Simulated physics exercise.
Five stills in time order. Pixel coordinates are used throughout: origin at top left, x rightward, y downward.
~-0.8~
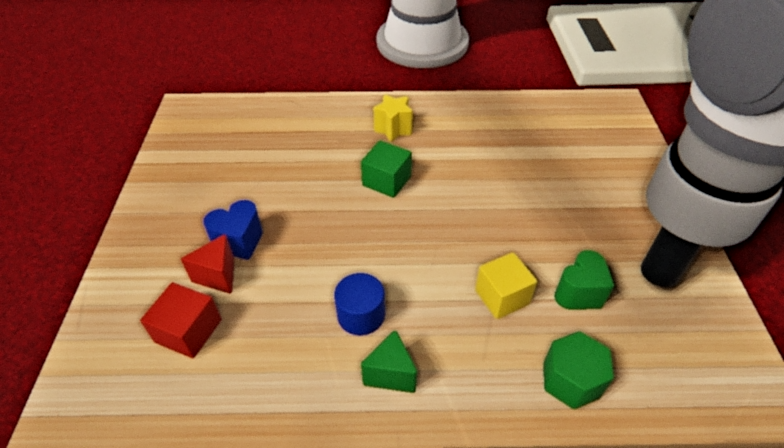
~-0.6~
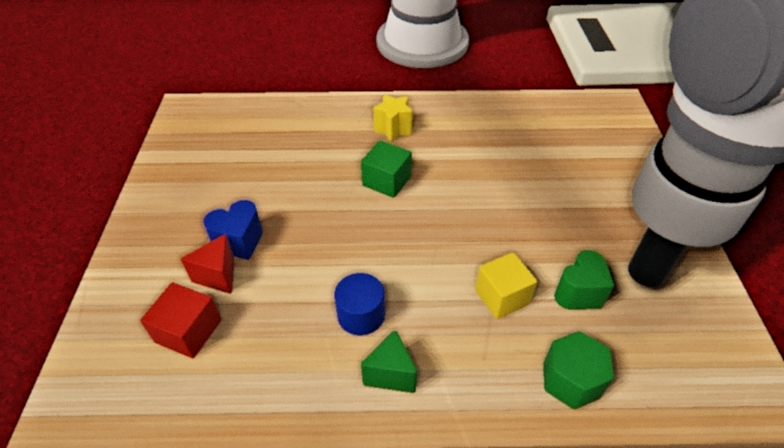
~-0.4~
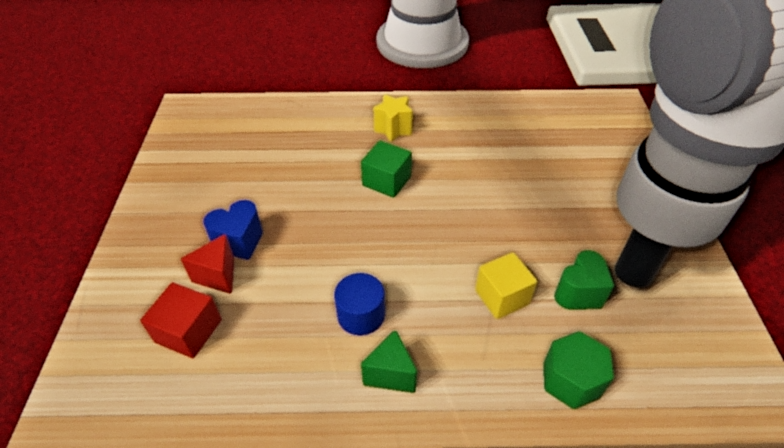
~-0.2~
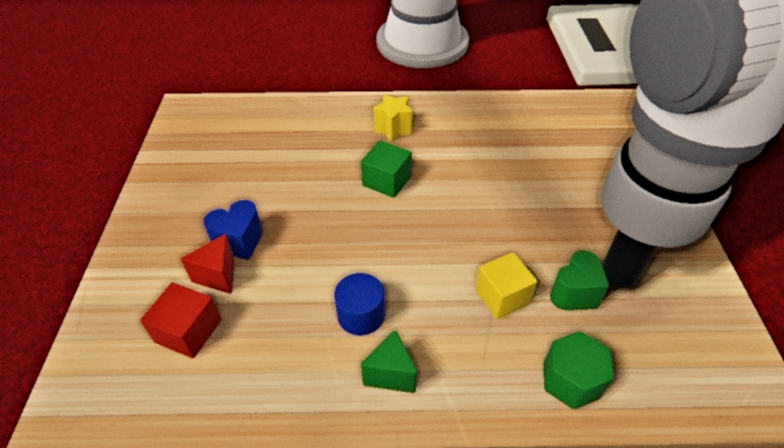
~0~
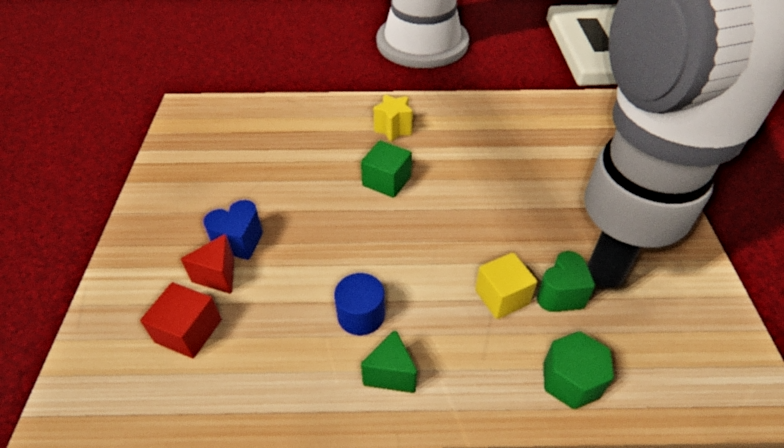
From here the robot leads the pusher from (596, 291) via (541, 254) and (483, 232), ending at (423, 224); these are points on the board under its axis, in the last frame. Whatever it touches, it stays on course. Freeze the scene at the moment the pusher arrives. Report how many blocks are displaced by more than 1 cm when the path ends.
It's going to be one.
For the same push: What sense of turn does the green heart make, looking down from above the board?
Twists anticlockwise.
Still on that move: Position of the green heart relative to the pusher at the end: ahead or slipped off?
The pusher loses it on the way.
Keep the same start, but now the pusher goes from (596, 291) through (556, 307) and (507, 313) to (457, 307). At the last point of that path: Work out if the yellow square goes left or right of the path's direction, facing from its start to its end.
It slides rightward.
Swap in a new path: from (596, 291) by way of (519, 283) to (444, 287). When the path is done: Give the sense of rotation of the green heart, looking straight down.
That block twists counter-clockwise.
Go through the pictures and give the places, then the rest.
The first frame shows tip of the pusher at (659, 273), middles of tops, yellow square at (508, 273), green heart at (589, 270).
The second frame shows pusher at (646, 273), nothing pushed.
The third frame shows pusher at (633, 273), nothing pushed.
The fourth frame shows pusher at (619, 273), green heart at (584, 270).
The fifth frame shows pusher at (605, 274), yellow square at (508, 273), green heart at (570, 272).
The first path, step by step. One third of the way, pusher at (545, 235); green heart at (549, 264), turned 45° anticlockwise.
Two thirds of the way, pusher at (485, 214); green heart at (549, 264), turned 45° anticlockwise.
At the end, pusher at (424, 206); yellow square unmoved; green heart at (549, 264), turned 45° anticlockwise.
